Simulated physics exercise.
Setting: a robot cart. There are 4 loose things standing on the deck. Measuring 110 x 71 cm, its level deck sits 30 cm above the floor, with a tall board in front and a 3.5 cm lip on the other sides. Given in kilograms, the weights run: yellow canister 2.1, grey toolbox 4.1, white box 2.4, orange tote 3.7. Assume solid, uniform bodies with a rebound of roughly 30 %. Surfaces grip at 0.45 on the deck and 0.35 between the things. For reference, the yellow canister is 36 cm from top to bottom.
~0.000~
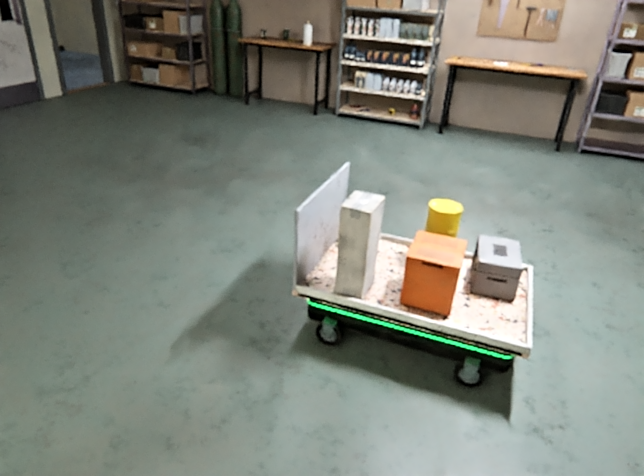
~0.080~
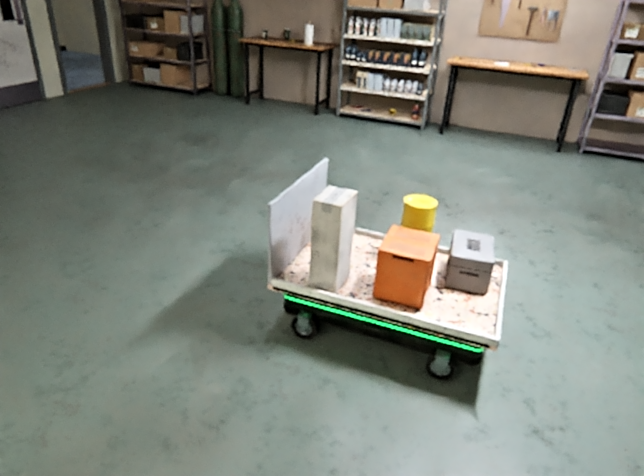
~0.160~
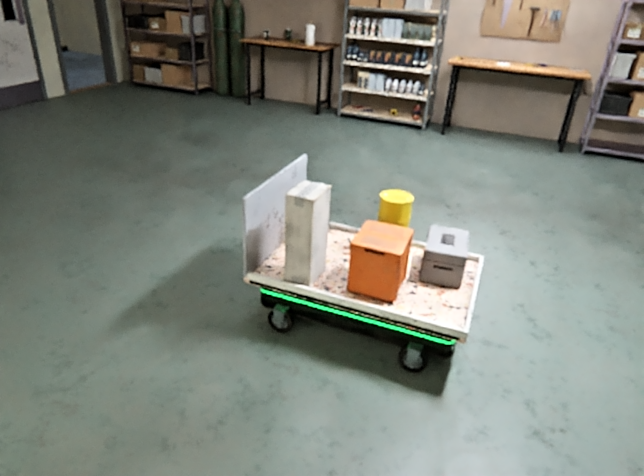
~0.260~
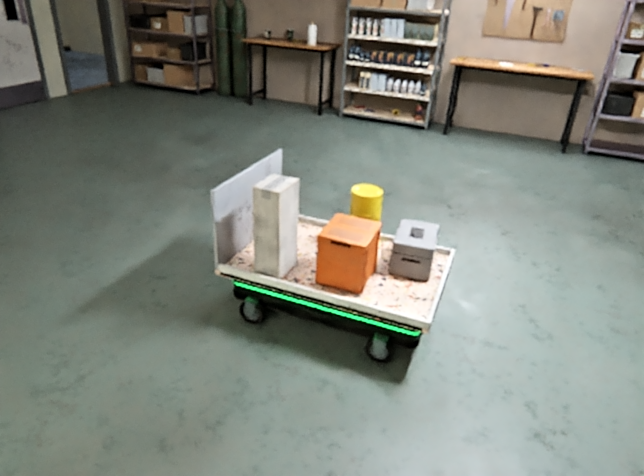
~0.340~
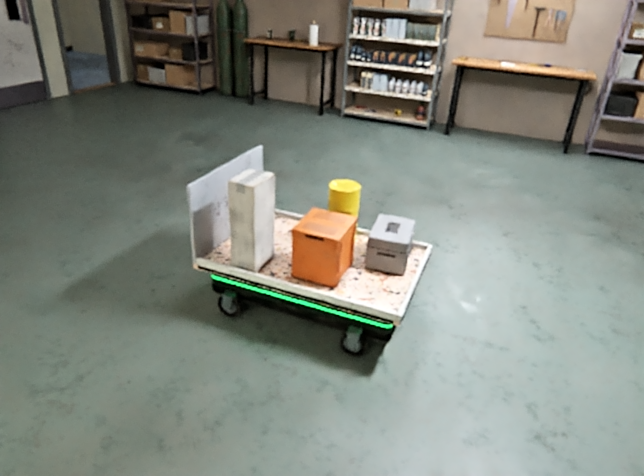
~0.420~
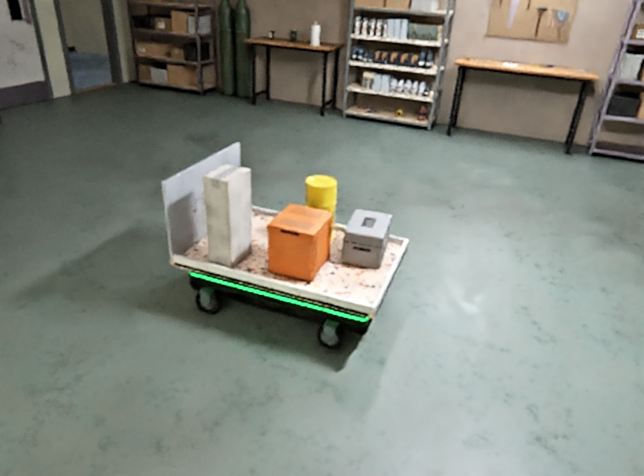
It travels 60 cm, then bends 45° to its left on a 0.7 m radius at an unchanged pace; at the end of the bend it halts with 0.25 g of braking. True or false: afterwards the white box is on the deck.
True.
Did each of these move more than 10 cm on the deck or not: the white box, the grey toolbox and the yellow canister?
White box: Is displaced; grey toolbox: Remains in place; yellow canister: Is displaced.
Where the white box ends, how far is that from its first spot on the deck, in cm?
It ends about 30 centimetres from where it started.
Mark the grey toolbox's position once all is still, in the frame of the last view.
It finishes around (102, 248).
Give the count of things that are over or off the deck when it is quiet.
I count 1.
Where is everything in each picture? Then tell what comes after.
The first picture shows cart 0 cm along; white box (359, 247); yellow canister (440, 235).
The second picture shows cart 14 cm along; orange tote (406, 266); yellow canister (416, 230).
The third picture shows cart 27 cm along; grey toolbox (445, 256); orange tote (380, 260).
The fourth picture shows cart 44 cm along; grey toolbox (414, 249).
The fifth picture shows cart 58 cm along; orange tote (324, 247).
The sixth picture shows cart 71 cm along; white box (229, 217); grey toolbox (367, 238).
By 0.72 s, cart 122 cm along, turned 38°; white box tilted 11° near (124, 216); yellow canister tilted 17°; orange tote 7 cm from its spot.
By 1.02 s, cart 170 cm along, turned 45°; white box tilted 3°; yellow canister tilted 48°; orange tote 7 cm from its spot.
When it is over (2.0 s), lying over on the deck, yellow canister; not toppled but over 10 cm from the start, white box; the other 2 within 10 cm of the start.
